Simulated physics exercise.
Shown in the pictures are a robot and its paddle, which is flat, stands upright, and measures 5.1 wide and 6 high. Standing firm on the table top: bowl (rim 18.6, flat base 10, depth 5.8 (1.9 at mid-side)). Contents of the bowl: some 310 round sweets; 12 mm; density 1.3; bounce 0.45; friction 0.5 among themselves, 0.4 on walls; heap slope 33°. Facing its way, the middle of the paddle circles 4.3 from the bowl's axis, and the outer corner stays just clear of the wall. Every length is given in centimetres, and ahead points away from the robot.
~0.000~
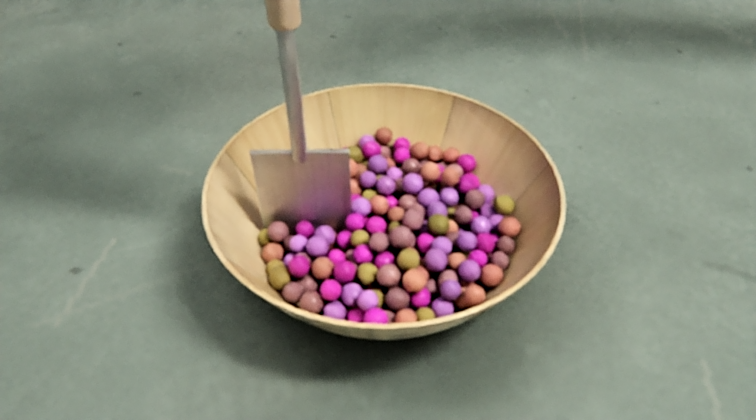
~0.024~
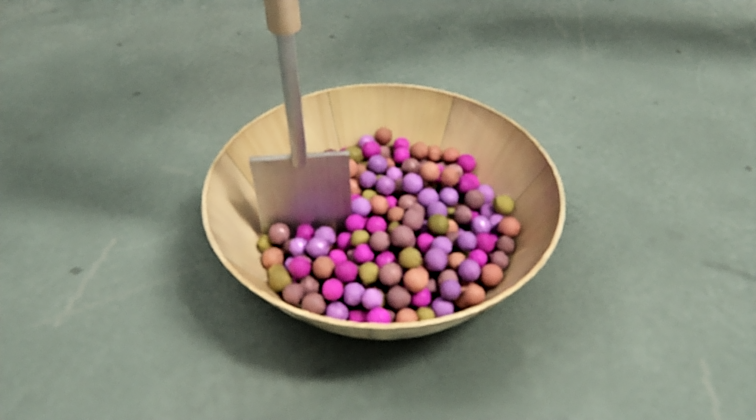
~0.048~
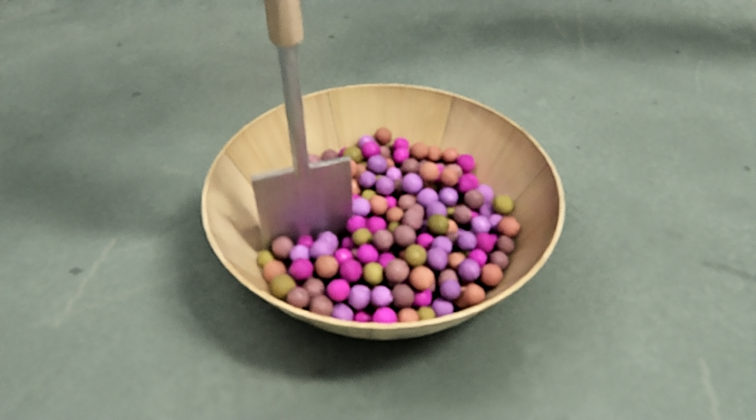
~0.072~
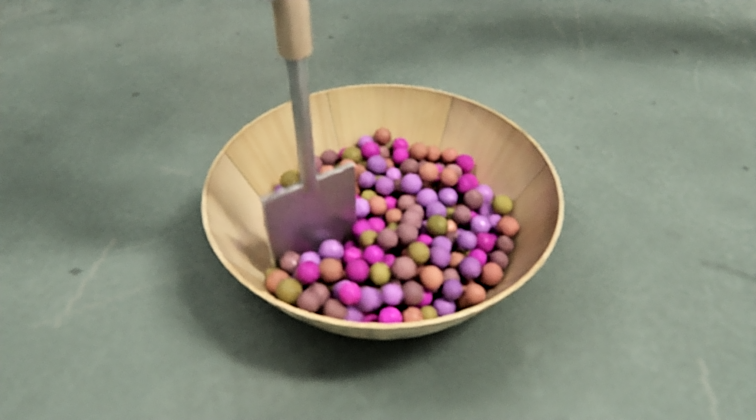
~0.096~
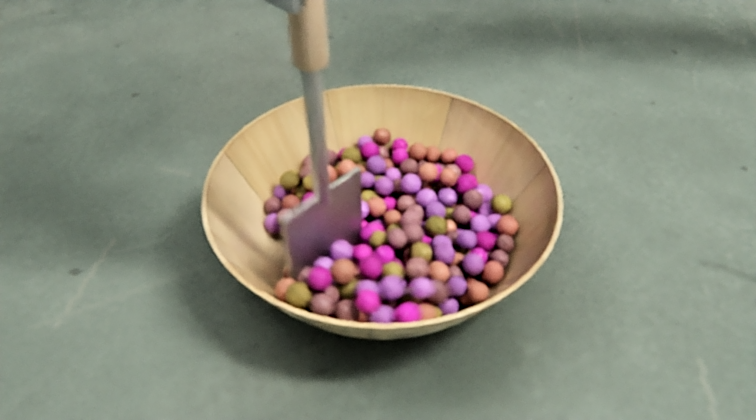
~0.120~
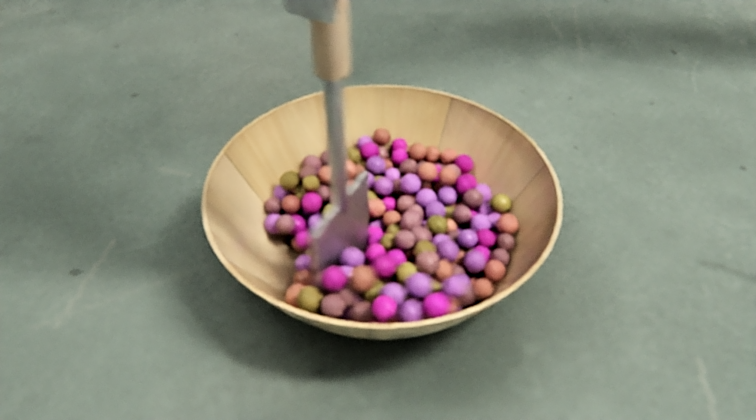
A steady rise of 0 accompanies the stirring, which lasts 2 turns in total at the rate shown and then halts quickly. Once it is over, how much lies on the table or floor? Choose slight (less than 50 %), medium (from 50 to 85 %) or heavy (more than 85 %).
The share is slight.
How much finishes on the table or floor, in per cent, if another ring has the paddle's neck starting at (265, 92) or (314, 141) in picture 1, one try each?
Close to 15 per cent for the first and close to 25 per cent for the second.
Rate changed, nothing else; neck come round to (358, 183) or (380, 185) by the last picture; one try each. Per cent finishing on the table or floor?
Near 50 in a hundred for the first and near 60 in a hundred for the second.
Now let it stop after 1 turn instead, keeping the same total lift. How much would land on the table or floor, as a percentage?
It would be around 25 per cent.
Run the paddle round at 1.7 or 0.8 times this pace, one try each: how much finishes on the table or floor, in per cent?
It would be about 65 and 25 percent respectively.
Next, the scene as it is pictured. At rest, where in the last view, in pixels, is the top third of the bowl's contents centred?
Estimated centre: (319, 276).
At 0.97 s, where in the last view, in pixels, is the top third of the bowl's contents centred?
Close to pixel (438, 141).
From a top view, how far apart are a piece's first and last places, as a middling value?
Some 11 centimetres or so.
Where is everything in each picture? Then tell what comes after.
The first frame shows the paddle neck at (297, 127), 0° round; upper third of the load around (397, 226), from x 265 to 510, top at y 135; 306 in the bowl.
The second frame shows the paddle neck at (297, 131), 5° round; upper third of the load around (397, 227), from x 265 to 510, top at y 135.
The third frame shows the paddle neck at (298, 143), 17° round; upper third of the load around (385, 234), from x 265 to 510, top at y 135.
The fourth frame shows the paddle neck at (306, 157), 32° round; upper third of the load around (384, 243), from x 275 to 510, top at y 135.
The fifth frame shows the paddle neck at (320, 168), 46° round; upper third of the load around (392, 253), from x 275 to 505, top at y 135.
The sixth frame shows the paddle neck at (339, 178), 61° round; upper third of the load around (405, 260), from x 275 to 505, top at y 135; 306 in the bowl.
After 0.54 s, 320° round, highest piece 8 above the table; 250 in the bowl, 44 on the table or floor, 12 in flight or on the tool.
After 0.97 s, 218° round, highest piece 8 above the table; 205 in the bowl, 90 on the table or floor, 11 in flight or on the tool.
After 1.38 s, 0° round, highest piece 5 above the table; 188 in the bowl, 118 on the table or floor.
After 2.08 s, 0° round, highest piece 5 above the table; 188 in the bowl, 118 on the table or floor.
In the end, 188 in the bowl, 118 on the table or floor. That is 39 % on the table or floor.
